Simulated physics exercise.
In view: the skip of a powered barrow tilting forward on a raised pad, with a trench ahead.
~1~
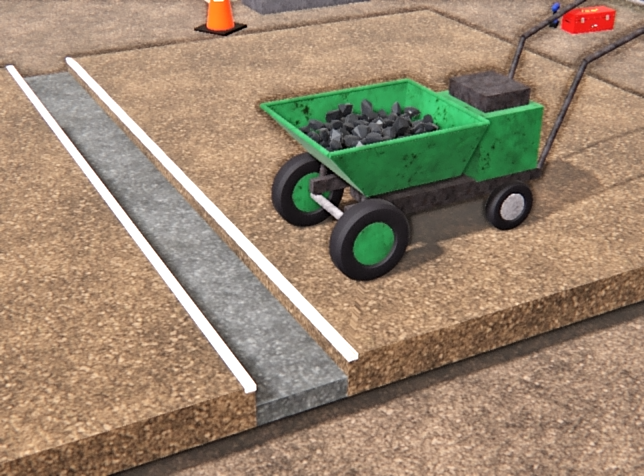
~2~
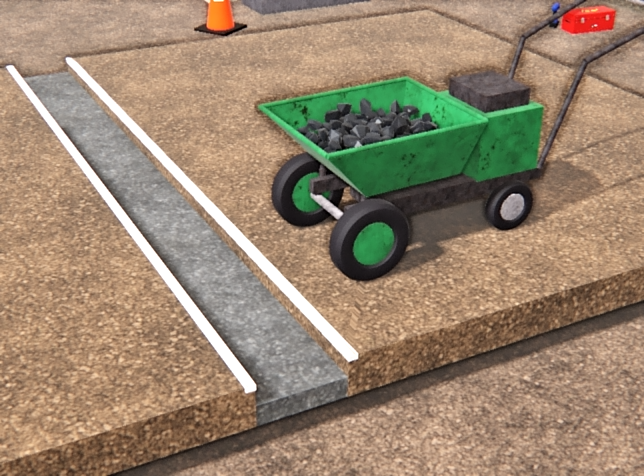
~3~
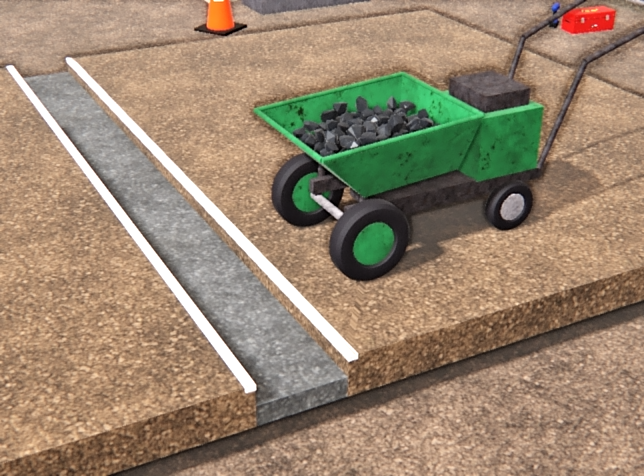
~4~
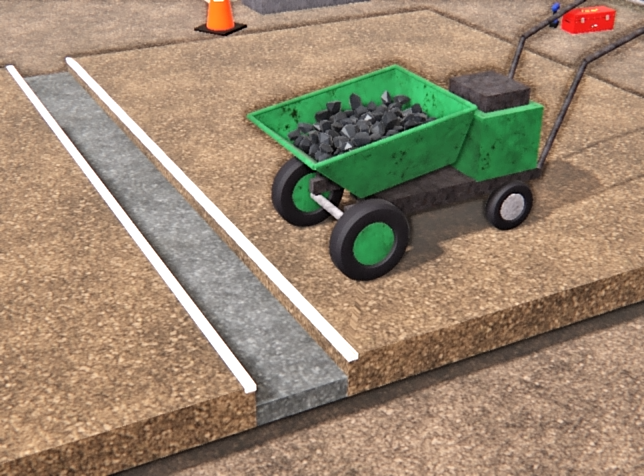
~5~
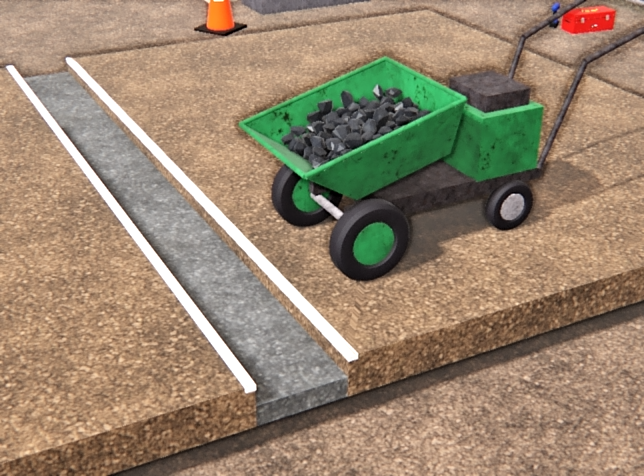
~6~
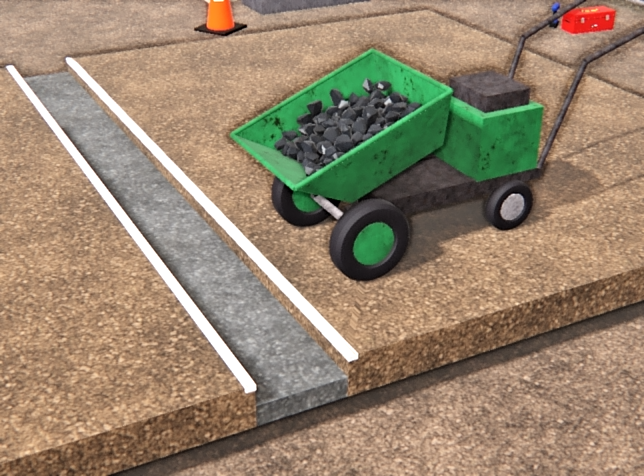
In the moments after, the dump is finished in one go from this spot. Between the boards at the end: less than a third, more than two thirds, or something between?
The trench takes more than two thirds.
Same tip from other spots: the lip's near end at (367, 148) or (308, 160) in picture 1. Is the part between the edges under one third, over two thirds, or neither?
The first try: Beyond two thirds. The second: One to two thirds.
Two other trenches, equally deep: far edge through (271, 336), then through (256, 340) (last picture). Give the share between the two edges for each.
About 20 and 40 per cent.
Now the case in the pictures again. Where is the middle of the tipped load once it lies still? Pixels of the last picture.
Roughly at (209, 287).
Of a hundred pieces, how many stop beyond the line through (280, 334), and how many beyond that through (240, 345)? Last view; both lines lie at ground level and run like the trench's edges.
In turn 70 and 20 in a hundred.
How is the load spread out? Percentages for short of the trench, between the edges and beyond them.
In per cent, short 0, between 75 and beyond 5.
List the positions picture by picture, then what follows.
The first frame shows lip of the skip (329, 155), level; top of the load (376, 129), lumps of coal; first edge of the trench (321, 321); far edge (223, 349), the trench over half as wide as the skip, and shallow for its width.
The second frame shows lip of the skip (327, 157), tipped barely; top of the load (374, 128).
The third frame shows lip of the skip (322, 161), tipped barely; top of the load (395, 122).
The fourth frame shows lip of the skip (314, 167), tipped a little; top of the load (389, 119).
The fifth frame shows lip of the skip (305, 177), tipped clearly; top of the load (392, 118).
The sixth frame shows lip of the skip (295, 189), tipped clearly; top of the load (393, 116); first edge of the trench (321, 321); far edge (223, 349).
Just after the last frame, skip tipped steeply; every one in the skip.
A moment on, skip tipped right over; roughly two thirds in the skip; roughly a third in or heaped over the trench.
Further on, skip tipped right over; roughly a quarter in the skip; the larger part in or heaped over the trench; about a tenth beyond it.
When it is over, skip tipped right over; about a tenth in the skip; the larger part in or heaped over the trench; about a tenth beyond it.
